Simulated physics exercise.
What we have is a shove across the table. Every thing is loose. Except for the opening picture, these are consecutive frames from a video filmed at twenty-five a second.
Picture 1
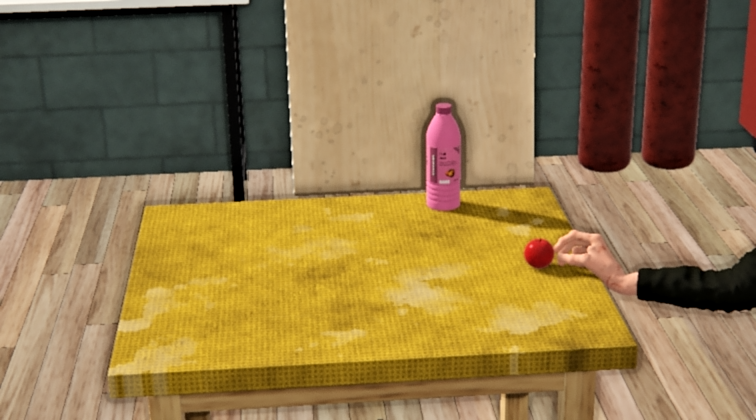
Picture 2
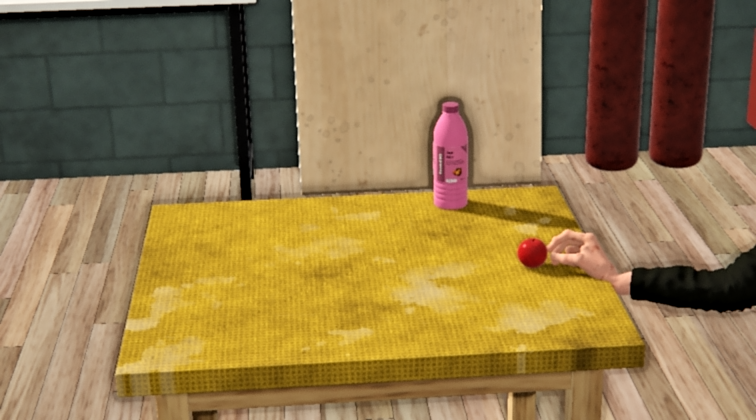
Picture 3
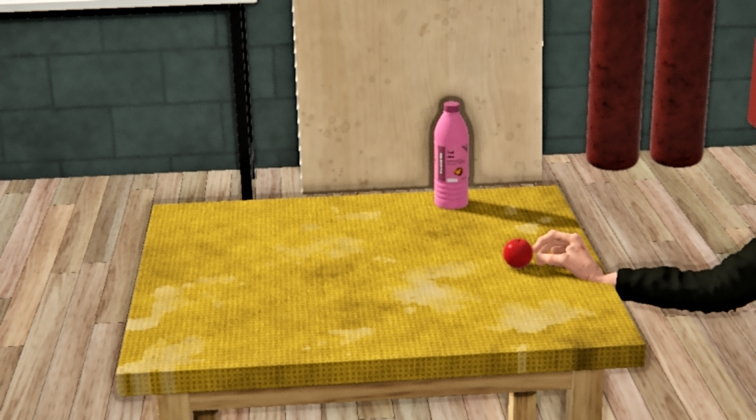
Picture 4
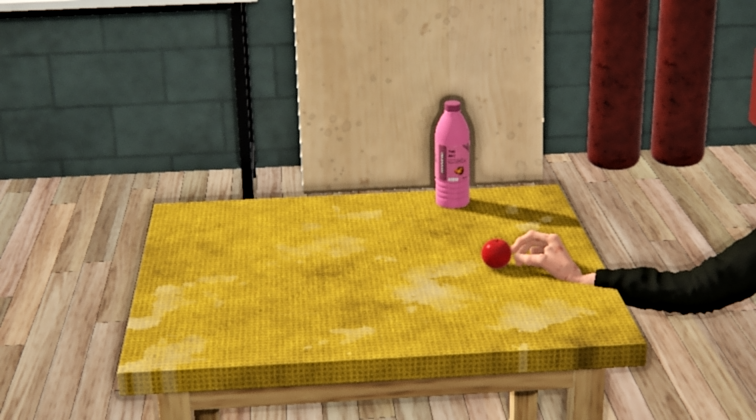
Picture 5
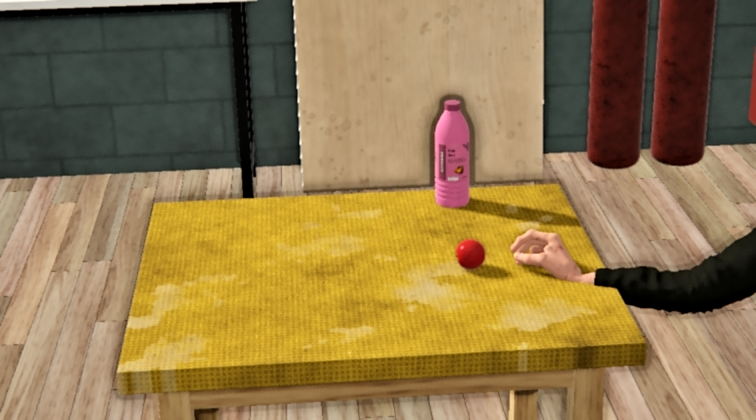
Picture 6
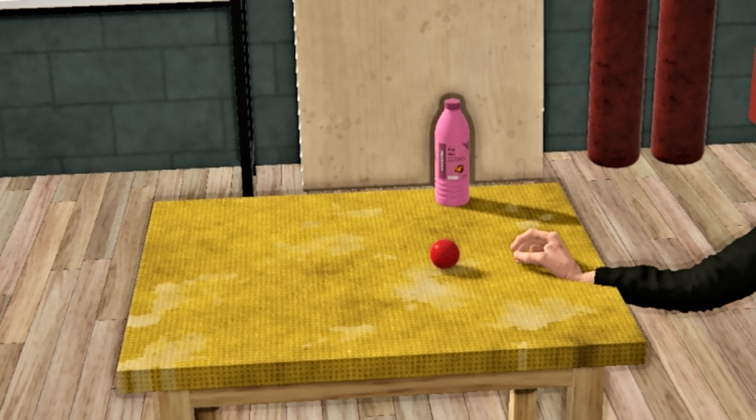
A small red apple sliding left across a yellow tabletop as a hand pushes then releases it, a pink bottle standing behind.
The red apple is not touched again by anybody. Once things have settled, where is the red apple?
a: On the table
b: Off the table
b, off the table.
Then, 0.20 s on from there, red apple shifted well along near (322, 261).
Then, 0.50 s on from there, red apple shifted well along near (160, 269).
Then, 0.70 s on from there, red apple now off the table.
Then, 1.00 s on from there, things are still on the move.
In the end, off the table, red apple.
